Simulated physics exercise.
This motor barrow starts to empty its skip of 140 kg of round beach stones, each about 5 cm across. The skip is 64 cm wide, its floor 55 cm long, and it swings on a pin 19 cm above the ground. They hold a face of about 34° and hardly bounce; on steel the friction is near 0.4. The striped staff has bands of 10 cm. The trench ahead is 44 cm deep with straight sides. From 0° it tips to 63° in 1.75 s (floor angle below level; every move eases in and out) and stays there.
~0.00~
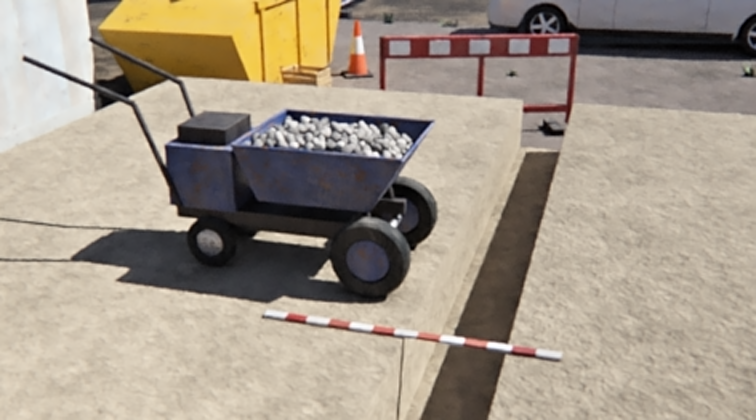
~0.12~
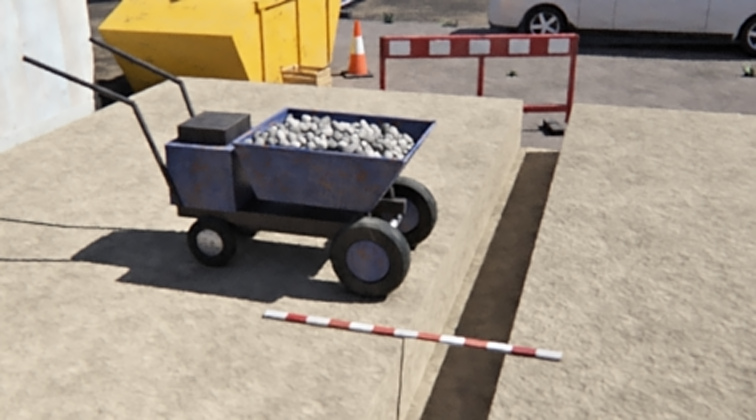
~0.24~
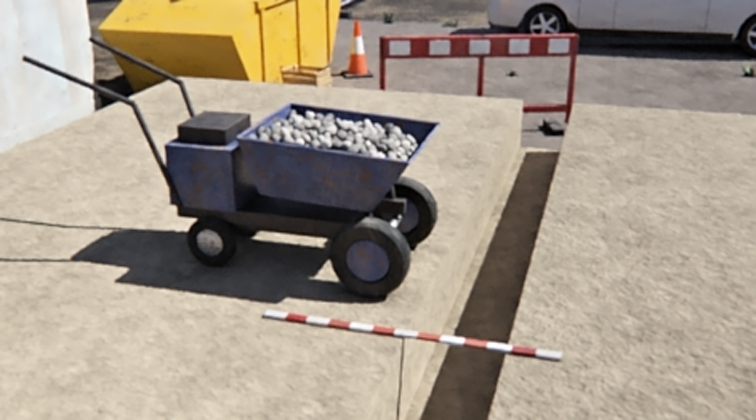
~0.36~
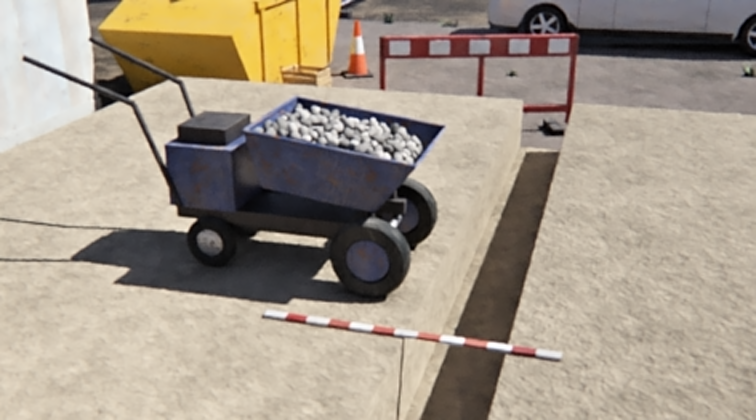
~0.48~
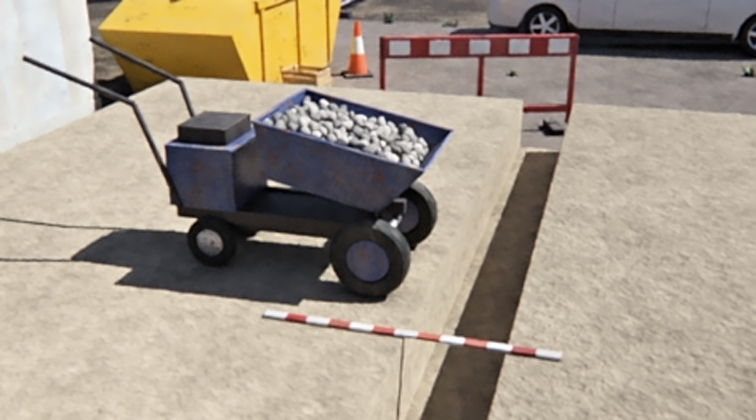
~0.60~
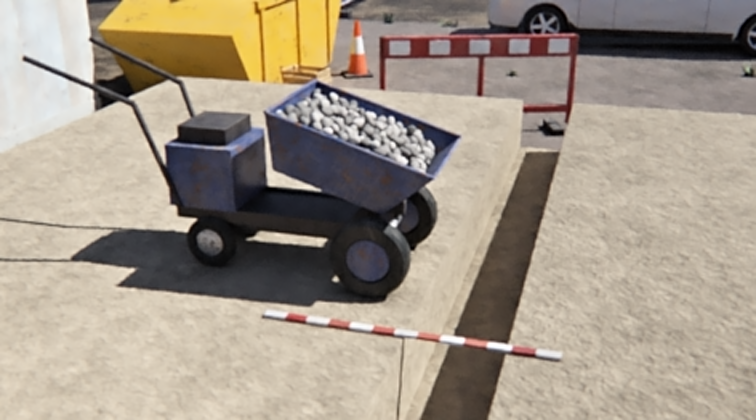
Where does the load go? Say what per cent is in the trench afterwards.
Close to 52 in a hundred.
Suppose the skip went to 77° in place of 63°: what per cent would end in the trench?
It would be near 55 per cent.
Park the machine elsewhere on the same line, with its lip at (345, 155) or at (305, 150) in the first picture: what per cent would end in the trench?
First some 85, then 65 per cent.
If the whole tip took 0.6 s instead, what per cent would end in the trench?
It would be near 30 per cent.
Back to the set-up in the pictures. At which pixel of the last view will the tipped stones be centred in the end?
Near (508, 345).
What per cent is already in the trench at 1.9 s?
Some 15 per cent.
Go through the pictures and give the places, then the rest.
In the first picture, the skip is at 0°, its lip at (402, 161); the top of the load is at (320, 130).
The second picture shows lip at (404, 162), floor tilted 1°, highest stones at (316, 129); the stones move at 0.1 m/s on average.
In the third picture, the skip is at 3°, its lip at (408, 164); the top of the load is at (315, 125); the stones move at 0.2 m/s on average.
The fourth picture shows lip at (415, 167), floor tilted 7°, highest stones at (309, 117); the stones move at 0.3 m/s on average.
In the fifth picture, the skip is at 12°, its lip at (424, 172); the top of the load is at (311, 110); the stones move at 0.4 m/s on average.
In the sixth picture, the skip is at 17°, its lip at (433, 179); the top of the load is at (317, 103); the stones move at 0.4 m/s on average.
After 1.3 s the floor is at 53°; 99 % in the skip, 1 % in the trench; the foremost stones are at (497, 230).
After 1.9 s the floor is at 63°; 62 % in the skip, 16 % in the trench, 23 % past the trench; the foremost stones are at (618, 299).
After 2.2 s the floor is at 63°; 39 % in the skip, 26 % in the trench, 35 % past the trench; the foremost stones are at (686, 294).
After 4.2 s the floor is at 63°; 15 % in the skip, 52 % in the trench, 34 % past the trench; the foremost stones are at (716, 291).
